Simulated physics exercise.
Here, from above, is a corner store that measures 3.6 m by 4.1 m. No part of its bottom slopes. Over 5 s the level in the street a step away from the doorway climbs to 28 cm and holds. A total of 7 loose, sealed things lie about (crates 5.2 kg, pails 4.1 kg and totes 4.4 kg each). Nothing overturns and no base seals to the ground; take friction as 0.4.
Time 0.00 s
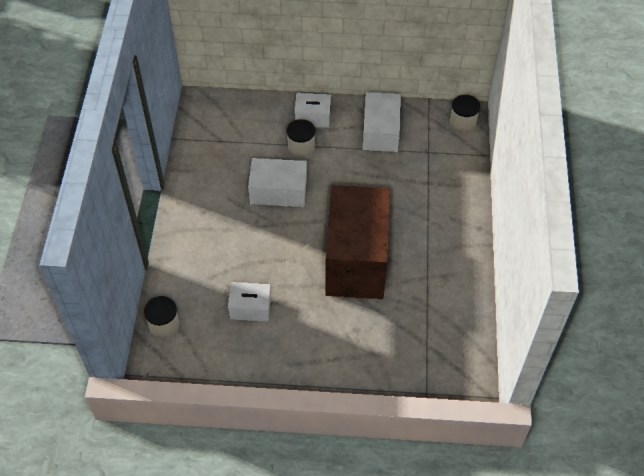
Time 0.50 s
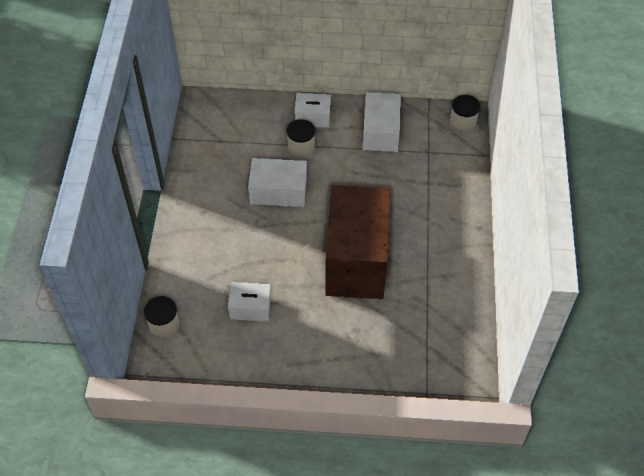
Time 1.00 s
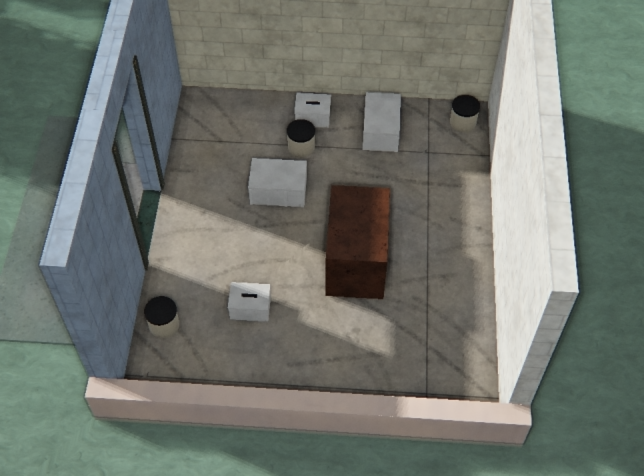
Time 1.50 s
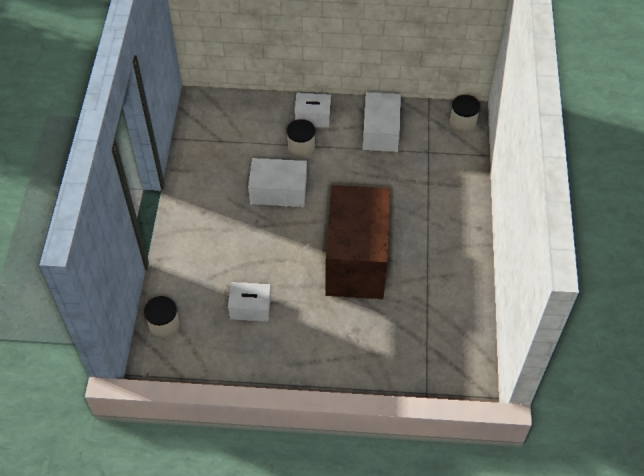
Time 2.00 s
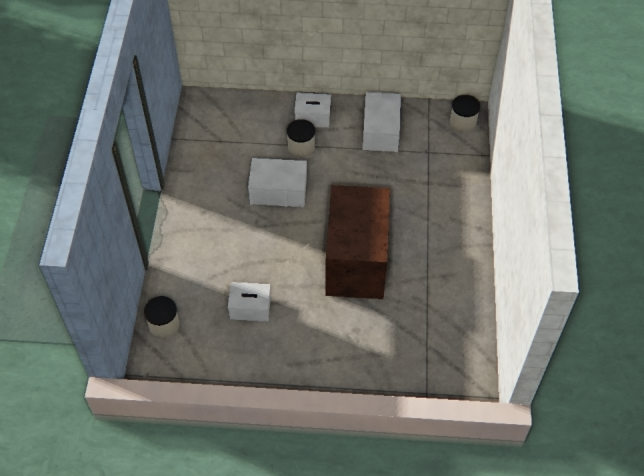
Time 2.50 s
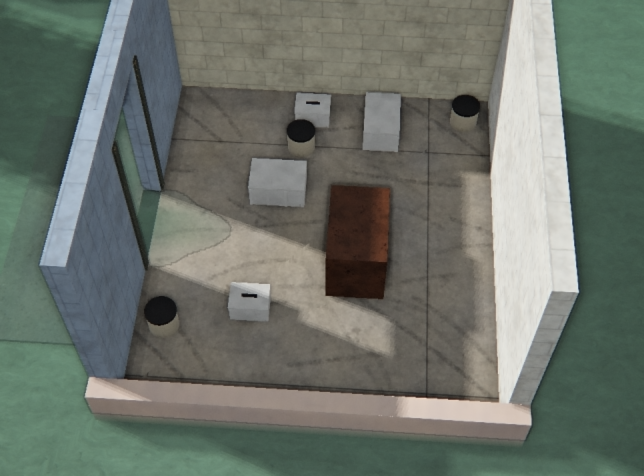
In this clip, seen from above, a small walled room holds pale boxes, a brown block and dark-topped round containers, all staying still, while greenish water covers the ground outside and a shallow sheet spreads inside through the left doorway.
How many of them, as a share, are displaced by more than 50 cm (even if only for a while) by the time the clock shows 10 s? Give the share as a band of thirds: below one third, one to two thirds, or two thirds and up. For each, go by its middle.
The shifted amount is major, at least two thirds.
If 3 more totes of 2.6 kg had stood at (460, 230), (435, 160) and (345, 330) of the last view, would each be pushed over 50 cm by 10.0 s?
Beyond the limit; beyond the limit; beyond the limit.
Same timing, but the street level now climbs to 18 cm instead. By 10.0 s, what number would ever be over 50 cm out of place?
Then it comes to 4.
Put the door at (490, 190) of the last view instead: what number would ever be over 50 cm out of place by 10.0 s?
Then 6.
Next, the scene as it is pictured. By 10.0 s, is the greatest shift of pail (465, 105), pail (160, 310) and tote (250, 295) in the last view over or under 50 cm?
So that's inside it for the first, inside it for the second and beyond it for the last.
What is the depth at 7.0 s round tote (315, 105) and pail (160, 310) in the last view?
About 8 and 1 cm.
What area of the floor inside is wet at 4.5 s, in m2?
Wet area: Approx. 6.5 m2.
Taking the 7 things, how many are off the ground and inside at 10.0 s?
At that moment it comes to 6.
After 3.5 s 0 of 7 are over 50 cm from their spots; 0 afloat.
After 4.5 s 1 of 7 are over 50 cm from their spots; 0 afloat.
After 7.0 s 4 of 7 are over 50 cm from their spots; 6 afloat.
After 10.0 s 5 of 7 are over 50 cm from their spots, and 5 have been at some point; 6 afloat.
